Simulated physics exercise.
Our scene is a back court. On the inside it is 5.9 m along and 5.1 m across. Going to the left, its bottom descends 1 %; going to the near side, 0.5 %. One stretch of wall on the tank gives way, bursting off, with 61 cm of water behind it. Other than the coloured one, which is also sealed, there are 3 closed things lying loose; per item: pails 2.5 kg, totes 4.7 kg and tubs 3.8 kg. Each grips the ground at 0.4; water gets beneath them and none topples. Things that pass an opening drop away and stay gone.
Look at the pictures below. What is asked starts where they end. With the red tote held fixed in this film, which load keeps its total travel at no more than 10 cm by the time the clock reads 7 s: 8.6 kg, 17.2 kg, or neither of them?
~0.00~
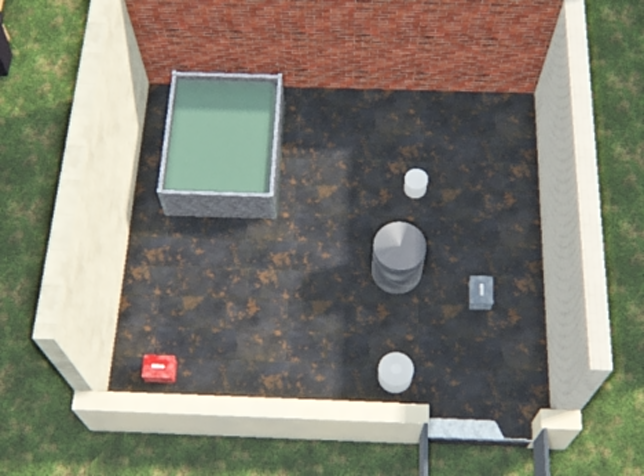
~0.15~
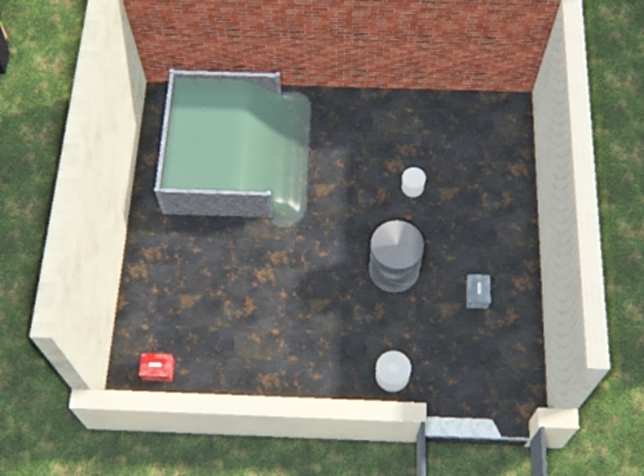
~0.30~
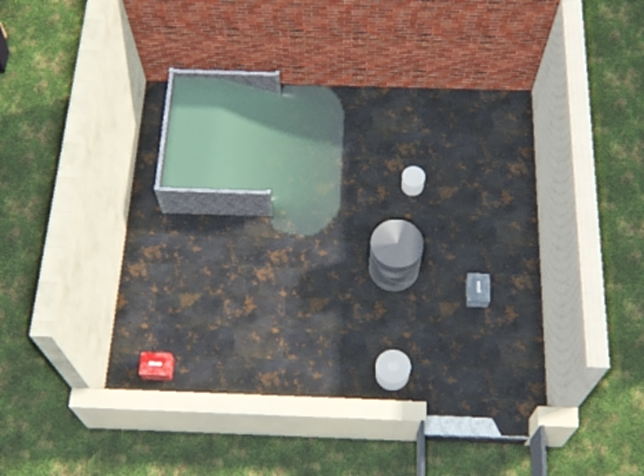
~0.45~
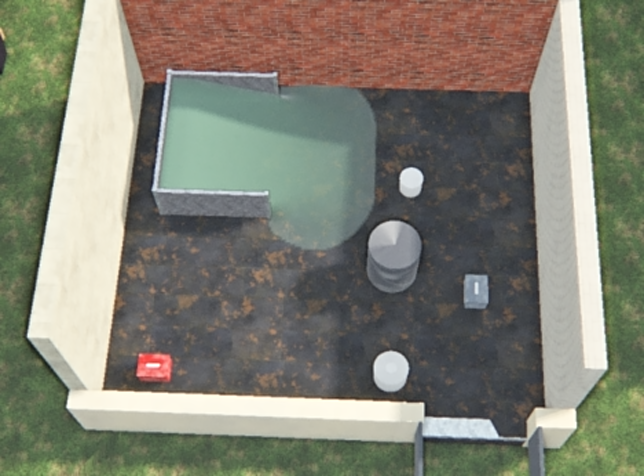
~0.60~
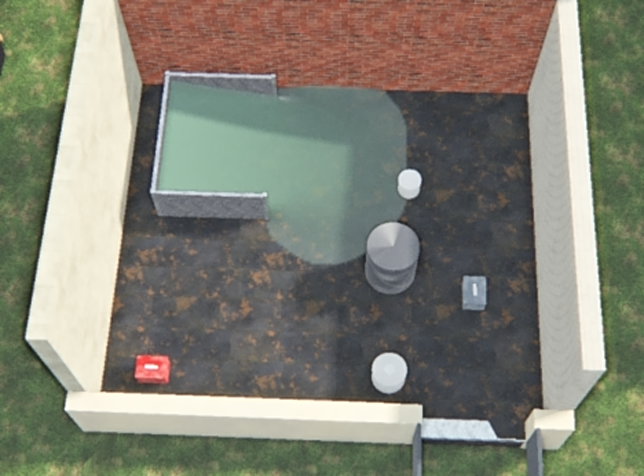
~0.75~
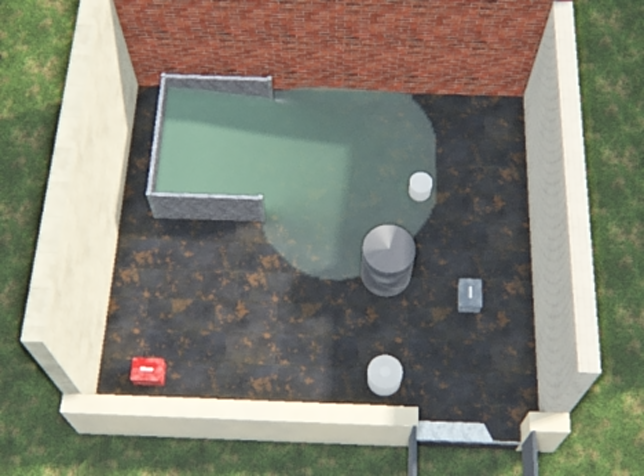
Most likely just the heavier pick works.
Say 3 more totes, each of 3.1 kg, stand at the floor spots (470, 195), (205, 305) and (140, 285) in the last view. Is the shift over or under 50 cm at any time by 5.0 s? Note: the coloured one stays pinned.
Going through them in that order, the answers are too far, not too far and not too far.
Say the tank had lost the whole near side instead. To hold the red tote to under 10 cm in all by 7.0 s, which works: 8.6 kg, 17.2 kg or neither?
Note: No mass sufficient.
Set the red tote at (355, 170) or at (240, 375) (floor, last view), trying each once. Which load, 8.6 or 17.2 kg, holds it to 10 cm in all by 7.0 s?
One by one: No mass suffices; heavier mass alone.
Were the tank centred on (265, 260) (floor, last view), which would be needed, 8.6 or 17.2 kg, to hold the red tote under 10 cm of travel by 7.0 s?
So then the lighter weight suffices.
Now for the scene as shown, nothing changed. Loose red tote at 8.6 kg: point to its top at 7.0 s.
Somewhere about (121, 367).
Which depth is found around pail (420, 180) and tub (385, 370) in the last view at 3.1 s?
Roughly 20 and 3 cm.
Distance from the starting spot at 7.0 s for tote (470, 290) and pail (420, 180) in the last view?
In that order: 200 cm, gone out.
After 1.4 s the red tote would be 0 cm from its start with 8.6 kg and 0 cm from its start with 17.2 kg; 0 cm of water round it then.
After 3.1 s the red tote would be 0 cm from its start with 8.6 kg and 0 cm from its start with 17.2 kg; 0 cm of water round it then.
After 4.9 s the red tote would be 0 cm from its start with 8.6 kg and 0 cm from its start with 17.2 kg; 1 cm of water round it then.
After 7.0 s the red tote would be 35 cm from its start with 8.6 kg and 0 cm from its start with 17.2 kg; 5 cm of water round it then.
